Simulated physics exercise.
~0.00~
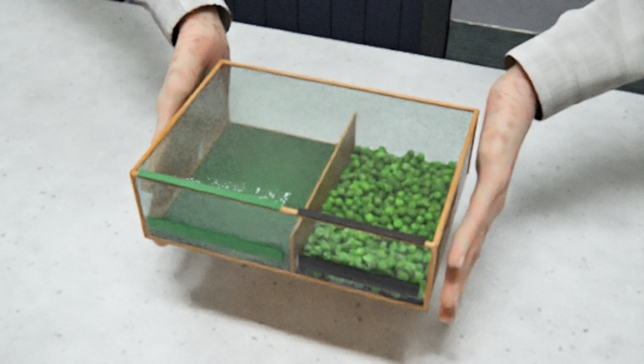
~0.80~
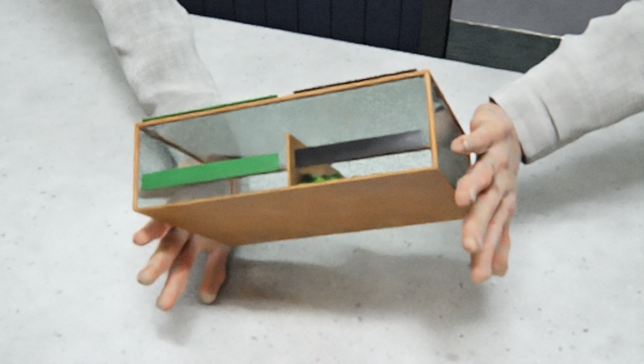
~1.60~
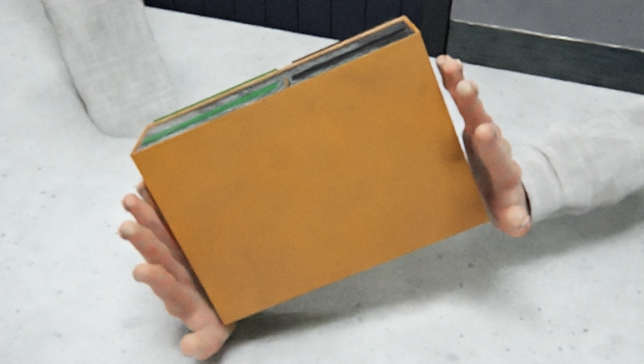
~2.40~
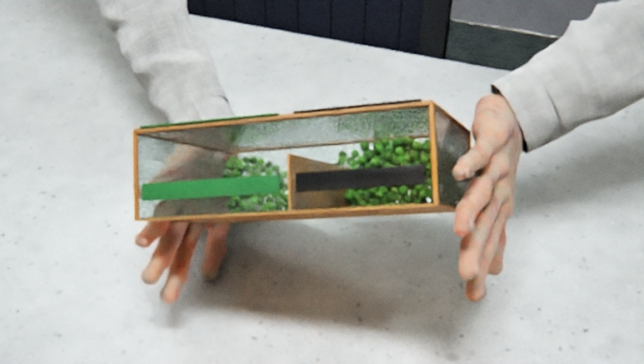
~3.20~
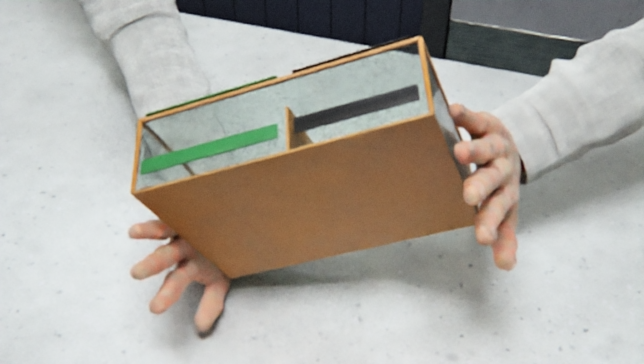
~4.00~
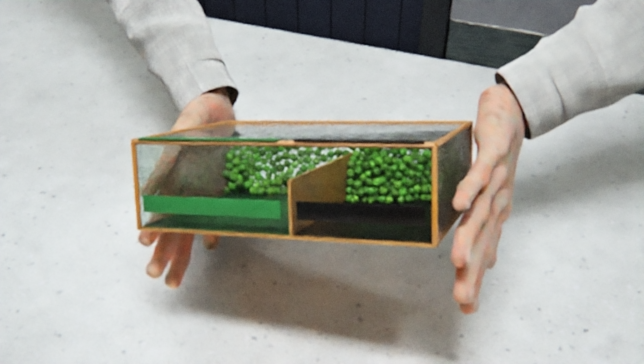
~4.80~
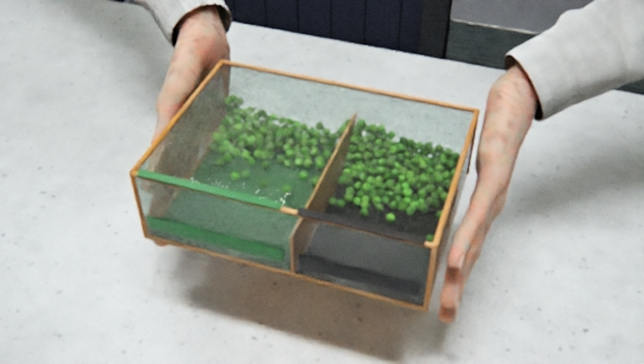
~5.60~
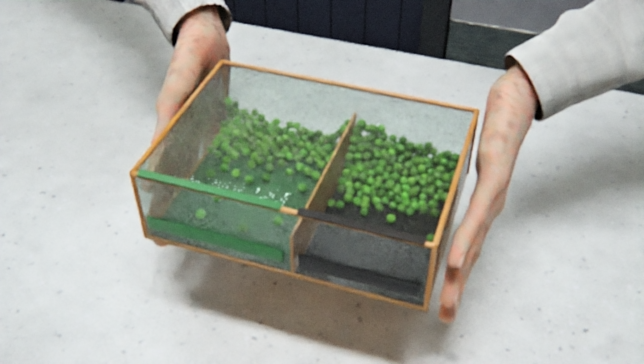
The clip shows two hands tilting a clear-lidded, divided box of green peas until its underside faces the viewer, partly back, over again, then level. The peas, first in the right black-marked section, end up in both, with somewhat fewer in the left green one.
